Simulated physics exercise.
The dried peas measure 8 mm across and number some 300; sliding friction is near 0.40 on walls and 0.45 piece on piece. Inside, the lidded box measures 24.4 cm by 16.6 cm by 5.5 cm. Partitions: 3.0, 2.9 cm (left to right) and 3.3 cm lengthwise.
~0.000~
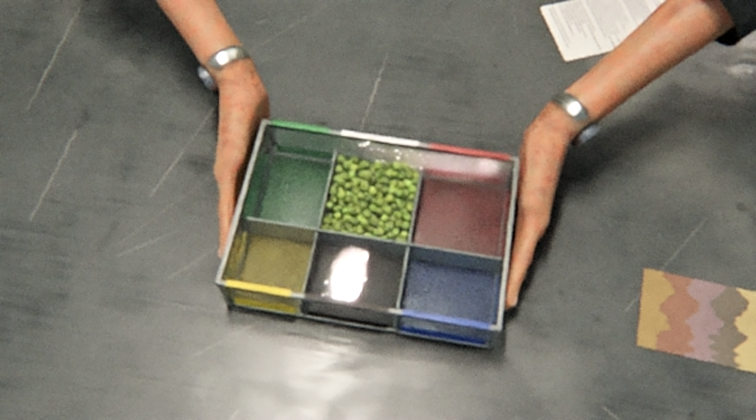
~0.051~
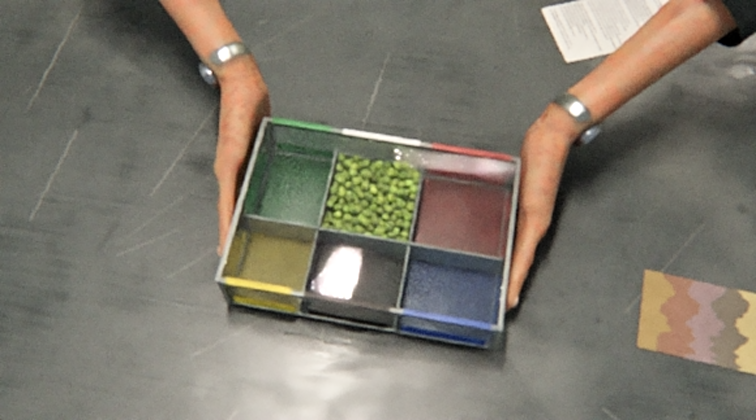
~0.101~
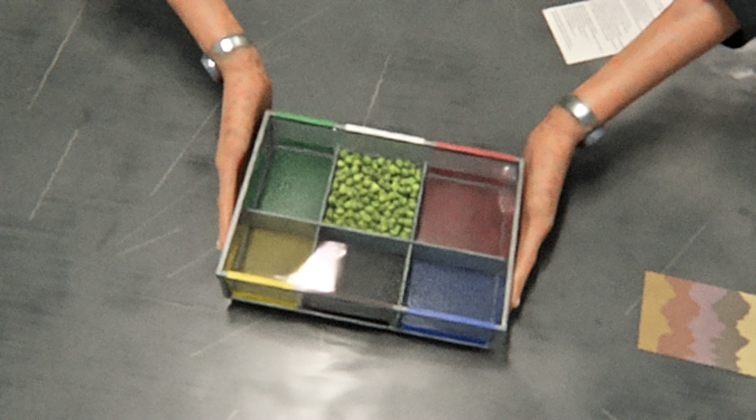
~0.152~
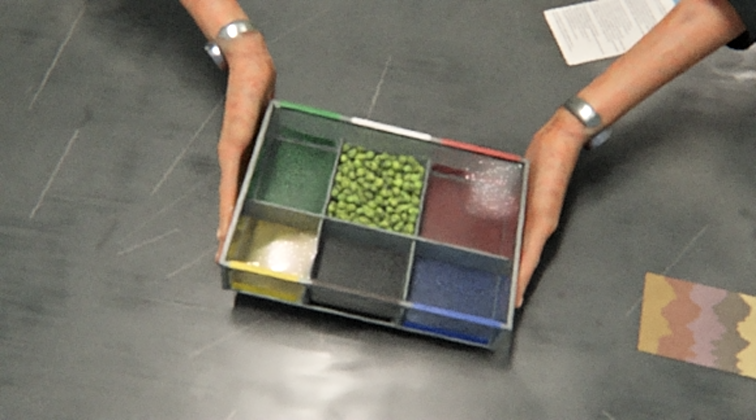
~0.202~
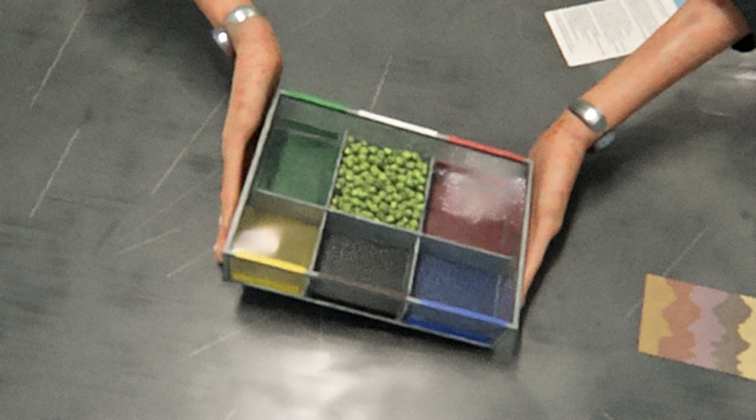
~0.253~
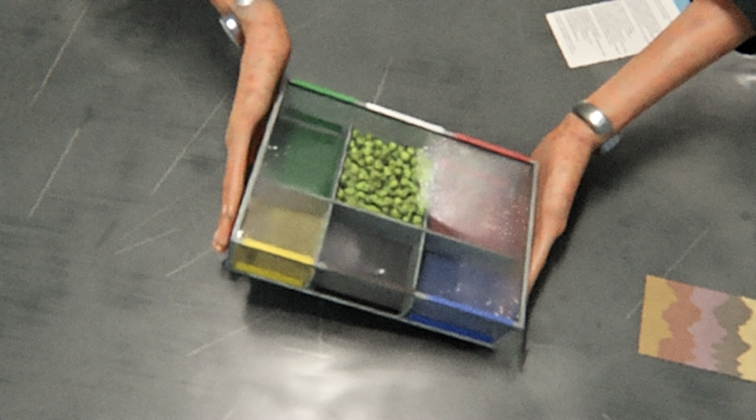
Two hands with silver bracelets grip the sides of a clear, six-part box above a dark, scratched tabletop, seen from above. Green peas fill the top middle section, between green and red ones, with yellow, black and blue sections below, while a white printed sheet and a wavy-patterned card lie at right. The hands gradually tilt and slightly turn the box clockwise, glare shifts across it, and the peas stay bunched in their section.
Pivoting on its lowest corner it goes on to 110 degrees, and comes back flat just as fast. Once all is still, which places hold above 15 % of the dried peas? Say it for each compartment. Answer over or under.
Red compartment: Over; blue compartment: Under; green compartment: Under; yellow compartment: Under; white compartment: Under; black compartment: Under.
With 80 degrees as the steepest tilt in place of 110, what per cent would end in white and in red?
In that case white 40, red 60.
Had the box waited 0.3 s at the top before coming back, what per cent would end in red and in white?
Then: Red 90; white 5.
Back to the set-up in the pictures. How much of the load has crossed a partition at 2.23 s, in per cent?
About 90 per cent.
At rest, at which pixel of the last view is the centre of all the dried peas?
At about (475, 211).
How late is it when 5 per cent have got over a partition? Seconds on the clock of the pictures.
Near 0.90 s.
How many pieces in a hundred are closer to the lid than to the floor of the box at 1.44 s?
Roughly 70 per cent.
After 1.44 s, tilt 110 degrees; red 75 %, white 25 %.
After 2.23 s, tilt 50 degrees; red 90 %, white 10 %.
Then, at 3.04 s, tilt 0 degrees; red 90 %, white 10 %.
In the end, at 3.6 s, red 90 %, blue 0 %, green 0 %, yellow 0 %, white 10 %, black 0 %.
